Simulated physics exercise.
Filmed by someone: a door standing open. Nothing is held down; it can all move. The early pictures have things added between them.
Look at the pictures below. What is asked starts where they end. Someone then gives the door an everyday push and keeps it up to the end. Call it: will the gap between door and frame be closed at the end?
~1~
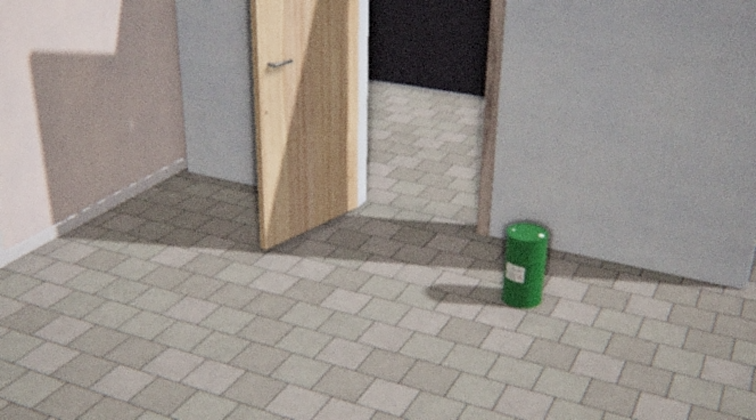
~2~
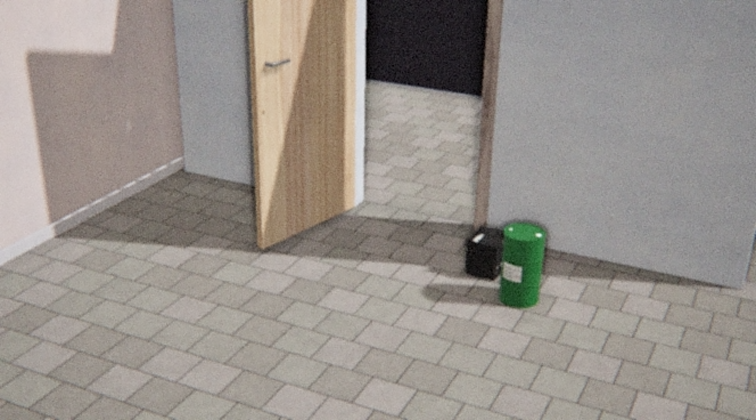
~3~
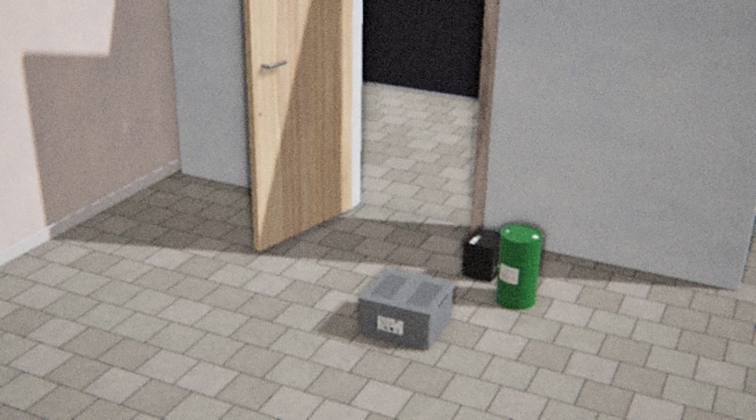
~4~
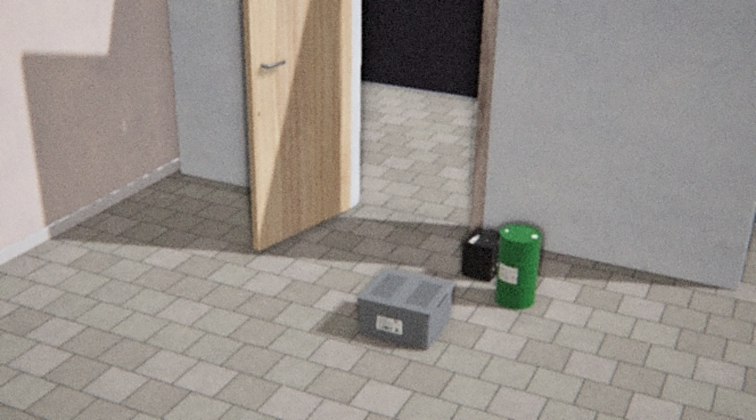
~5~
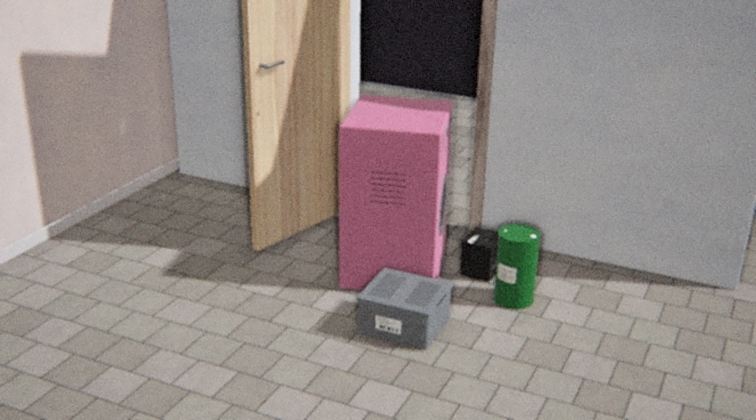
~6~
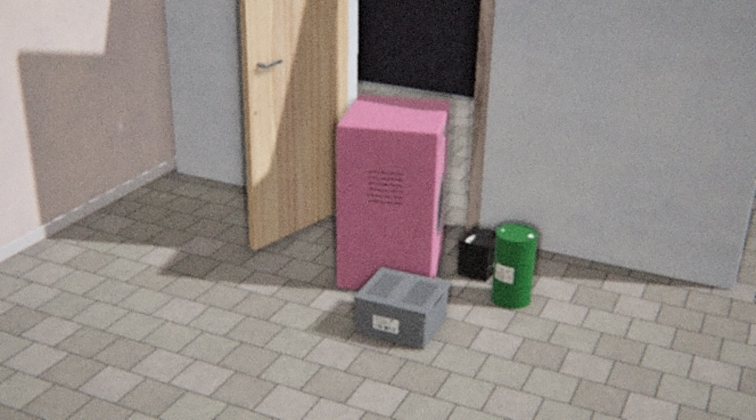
No, a gap remains.
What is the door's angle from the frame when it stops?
Roughly 65 degrees open.
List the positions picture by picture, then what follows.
In the first picture, door wide open and still.
In the second picture, door wide open and still; green canister (522, 266); black parcel (488, 253).
In the third picture, door wide open and still; grey tote (407, 309); green canister (518, 267).
In the fourth picture, door wide open and still; black parcel (484, 254); grey tote (406, 309).
In the fifth picture, door wide open and still; green canister (517, 267); black parcel (483, 254).
In the sixth picture, door wide open and still; pink appliance (394, 194); grey tote (402, 308).
Then, 0.50 s on from there, door at 93°.
Then, 0.70 s on from there, door at 82°.
Then, 0.90 s on from there, door at 70°.
In the end, door at 64°; all 4 unmoved. At the end, from the last picture's camera, pink appliance near (395, 194).
